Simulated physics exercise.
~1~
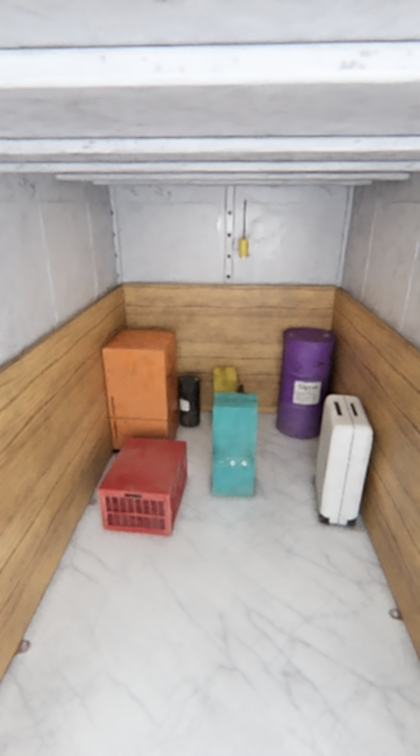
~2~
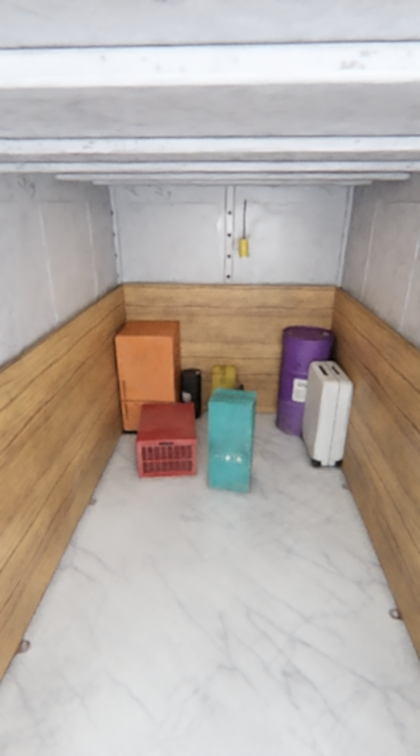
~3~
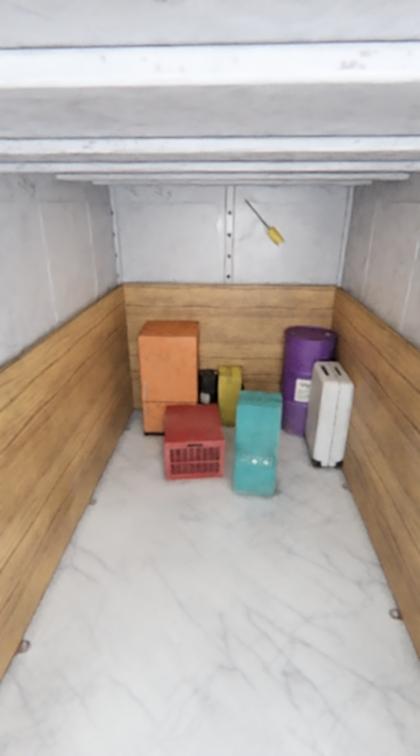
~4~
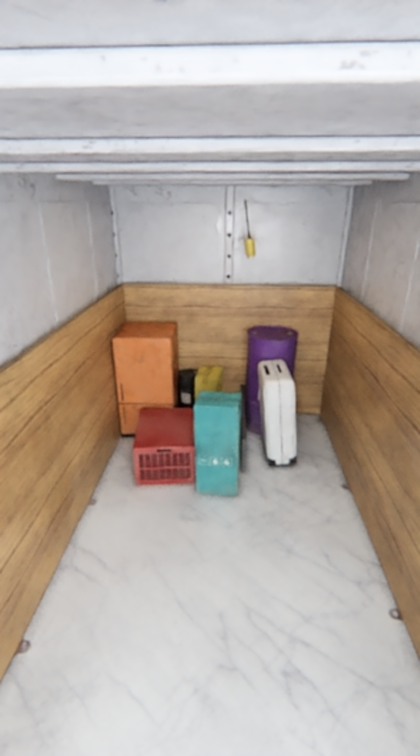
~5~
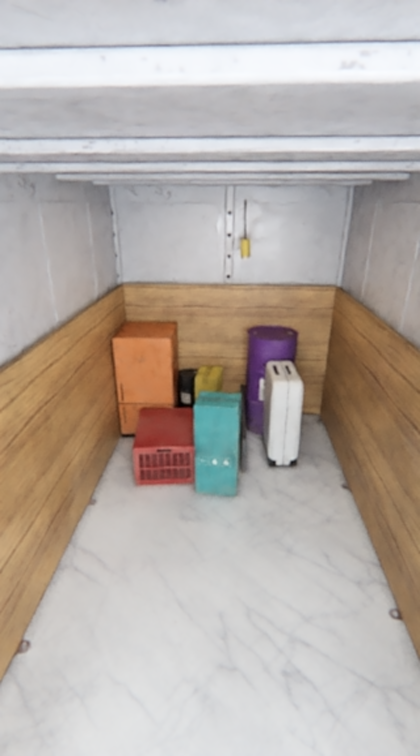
At first, an orange appliance and a red chest stand on the left of a wood-lined cargo bay, a turquoise box in the middle, and a purple drum and white case on the right, with a yellow box and black canister behind. The red chest and white case move farther back toward the front wall. Next the chest, appliance and turquoise box slide right, while the hanging lamp swings out to the right. Then the load shifts left, the drum and case clearly leaving the right wall. Finally everything rests, still upright, and the lamp hangs nearly straight.
